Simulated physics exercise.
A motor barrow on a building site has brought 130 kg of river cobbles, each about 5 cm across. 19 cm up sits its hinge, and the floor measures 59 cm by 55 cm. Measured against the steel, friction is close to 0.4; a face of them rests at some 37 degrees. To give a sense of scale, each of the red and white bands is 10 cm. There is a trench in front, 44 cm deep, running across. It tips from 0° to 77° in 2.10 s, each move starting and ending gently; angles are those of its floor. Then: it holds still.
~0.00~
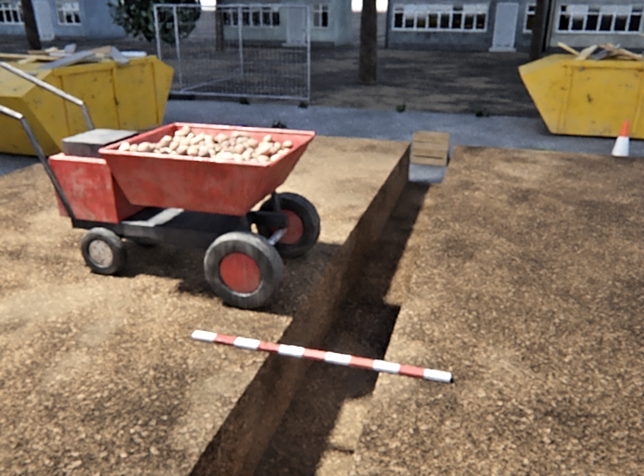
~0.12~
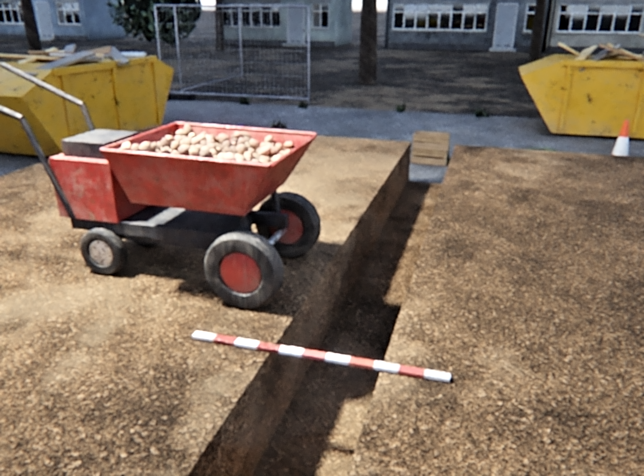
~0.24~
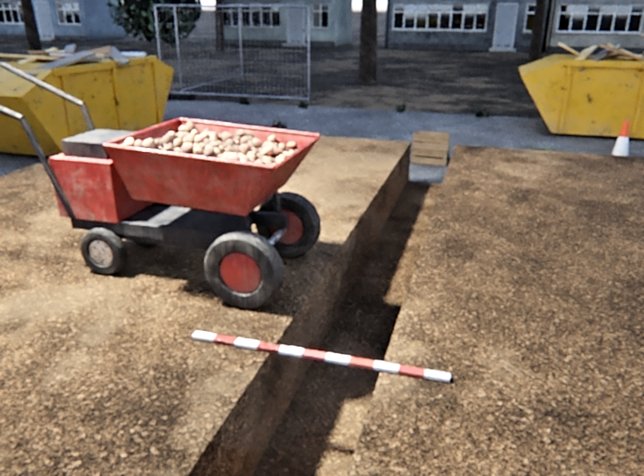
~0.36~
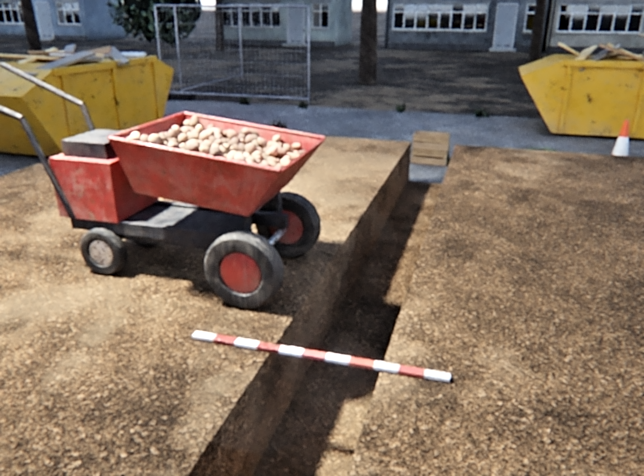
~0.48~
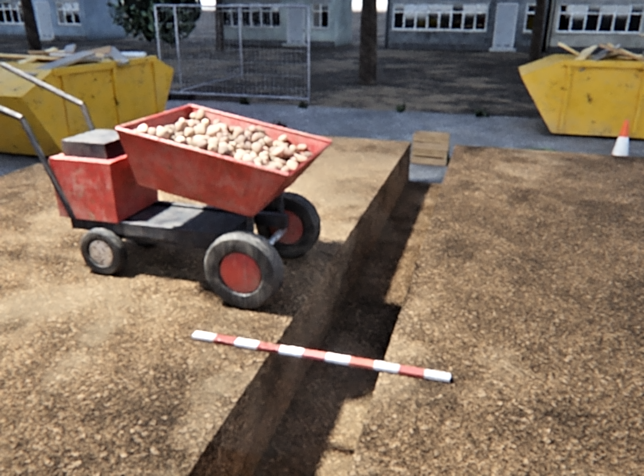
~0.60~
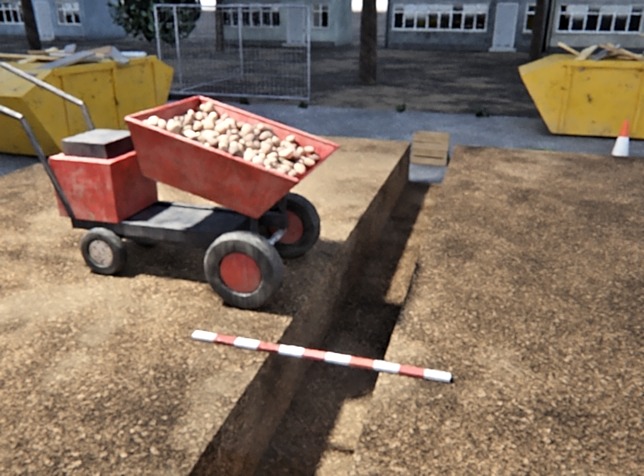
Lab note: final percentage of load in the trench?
Approx. 66 %.
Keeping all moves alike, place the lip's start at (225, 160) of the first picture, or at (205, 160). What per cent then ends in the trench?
Around 100% for the first place and 100% for the second.
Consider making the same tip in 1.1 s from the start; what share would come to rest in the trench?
Then some 55 per cent would.
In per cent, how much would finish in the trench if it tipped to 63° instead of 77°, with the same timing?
Around 50 per cent would finish in the trench.
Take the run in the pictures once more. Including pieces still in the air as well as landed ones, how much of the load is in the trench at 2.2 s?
Some 35 per cent of the load by that point.
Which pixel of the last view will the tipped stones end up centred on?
About (387, 351).
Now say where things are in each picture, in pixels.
In the first picture, the skip is at 0°, its lip at (268, 166); the top of the load is at (208, 141).
The second picture shows lip at (269, 166), floor tilted 1°, highest stones at (209, 140); the stones move at 0.1 m/s on average.
In the third picture, the skip is at 3°, its lip at (274, 168); the top of the load is at (206, 138); the stones move at 0.2 m/s on average.
In the fourth picture, the skip is at 6°, its lip at (280, 171); the top of the load is at (198, 132); the stones move at 0.3 m/s on average.
The fifth picture shows lip at (288, 175), floor tilted 10°, highest stones at (196, 126); the stones move at 0.3 m/s on average.
In the sixth picture, the skip is at 15°, its lip at (298, 182); the top of the load is at (193, 116); the stones move at 0.4 m/s on average.
After 1.6 s the floor is at 65°; 95 % in the skip, 5 % in the trench; the foremost stones are at (392, 302).
After 2.2 s the floor is at 77°; 34 % in the skip, 35 % in the trench, 31 % past the trench; the foremost stones are at (531, 303).
After 2.5 s the floor is at 77°; 14 % in the skip, 51 % in the trench, 35 % past the trench; the foremost stones are at (568, 311).
After 4.5 s the floor is at 77°; 0 % in the skip, 66 % in the trench, 34 % past the trench; the foremost stones are at (575, 313).
